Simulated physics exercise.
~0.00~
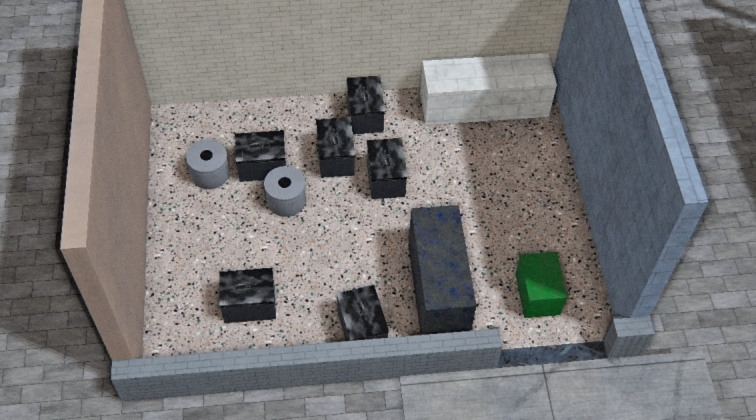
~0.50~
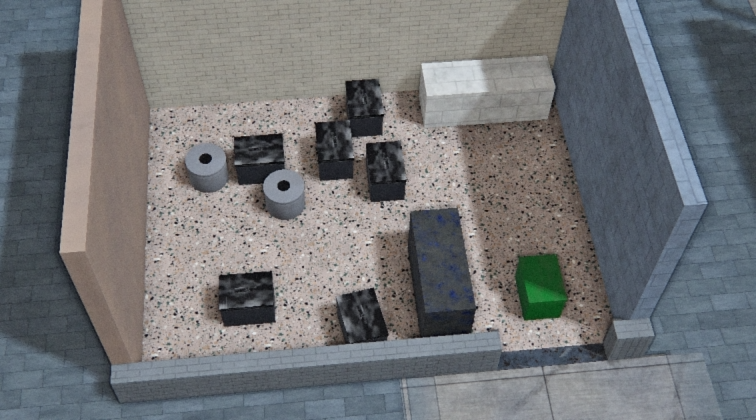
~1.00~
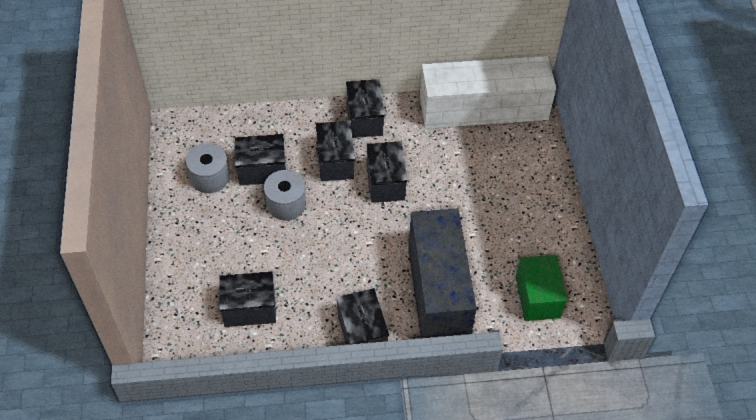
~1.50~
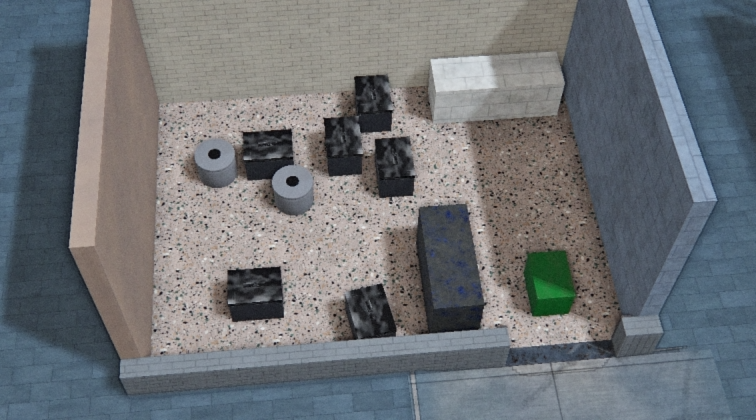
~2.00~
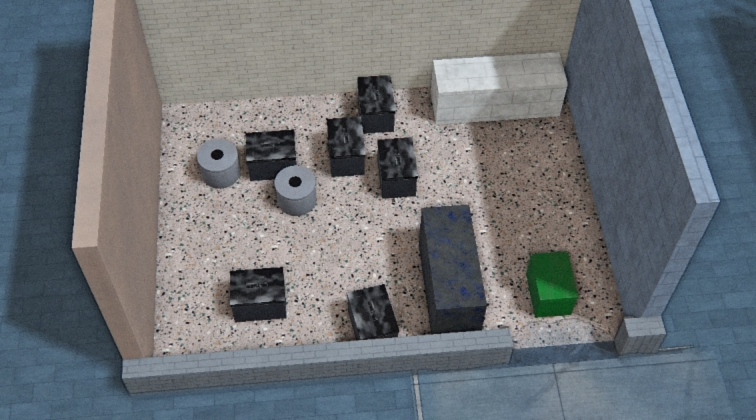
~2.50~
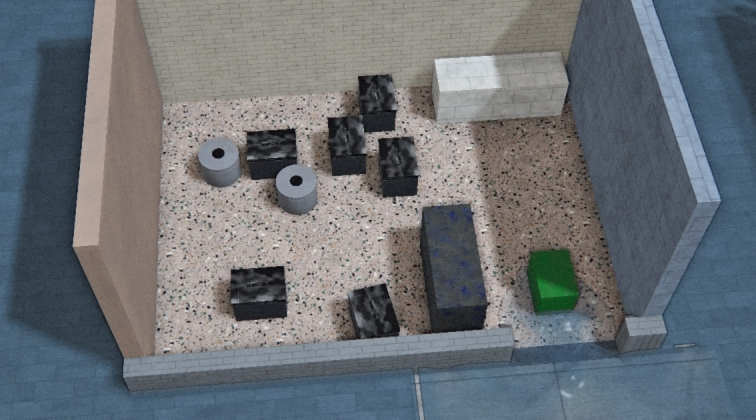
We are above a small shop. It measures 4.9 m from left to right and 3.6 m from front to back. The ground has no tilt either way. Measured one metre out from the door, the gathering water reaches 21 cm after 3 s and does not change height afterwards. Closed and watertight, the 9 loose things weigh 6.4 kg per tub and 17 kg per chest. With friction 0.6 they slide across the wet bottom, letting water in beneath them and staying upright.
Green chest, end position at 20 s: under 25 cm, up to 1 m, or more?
More.
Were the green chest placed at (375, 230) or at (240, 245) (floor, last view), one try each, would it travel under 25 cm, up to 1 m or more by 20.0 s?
First try it drifts well away, second try it drifts well away.
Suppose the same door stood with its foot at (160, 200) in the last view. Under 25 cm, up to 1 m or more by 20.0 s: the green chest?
With that change, the green chest edges a short distance.
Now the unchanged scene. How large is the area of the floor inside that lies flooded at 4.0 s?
Somewhere around 4.0 m2, roughly.
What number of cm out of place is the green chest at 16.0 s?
Around 400 cm from the start by that time.
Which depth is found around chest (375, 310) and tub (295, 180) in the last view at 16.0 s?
10 and 13 cm.
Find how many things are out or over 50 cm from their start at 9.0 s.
4 of them.
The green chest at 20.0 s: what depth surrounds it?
13 cm, roughly.
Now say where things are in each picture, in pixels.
The green chest at (543, 276), on the bottom; water covers 0.0 m2; 0 of 9 have shifted, in the first frame.
The green chest at (543, 278), on the bottom; water covers 0.0 m2; 0 of 9 have shifted, in the second frame.
The green chest at (544, 279) rests on the ground; water covers 0.0 m2; 0 of 9 have shifted, in the third frame.
The green chest at (552, 274) rests on the ground; water covers 0.0 m2; 0 of 9 have shifted, in the fourth frame.
The green chest at (554, 275) rests on the ground; 0.2 m2 under water; 0 of 9 have shifted, in the fifth frame.
The green chest at (555, 273), on the bottom; 0.6 m2 under water; 0 of 9 have shifted, in the sixth frame.
After 4.0 s the green chest is near (543, 221), 0.7 m from its start, aground; 0 afloat.
After 9.0 s the green chest is near (408, 114), 2.6 m from its start, afloat; 1 afloat.
After 16.0 s the green chest is near (196, 144), 4.2 m from its start, afloat; 9 afloat.
After 20.0 s the green chest is near (342, 266), 2.2 m from its start, afloat; 9 afloat.
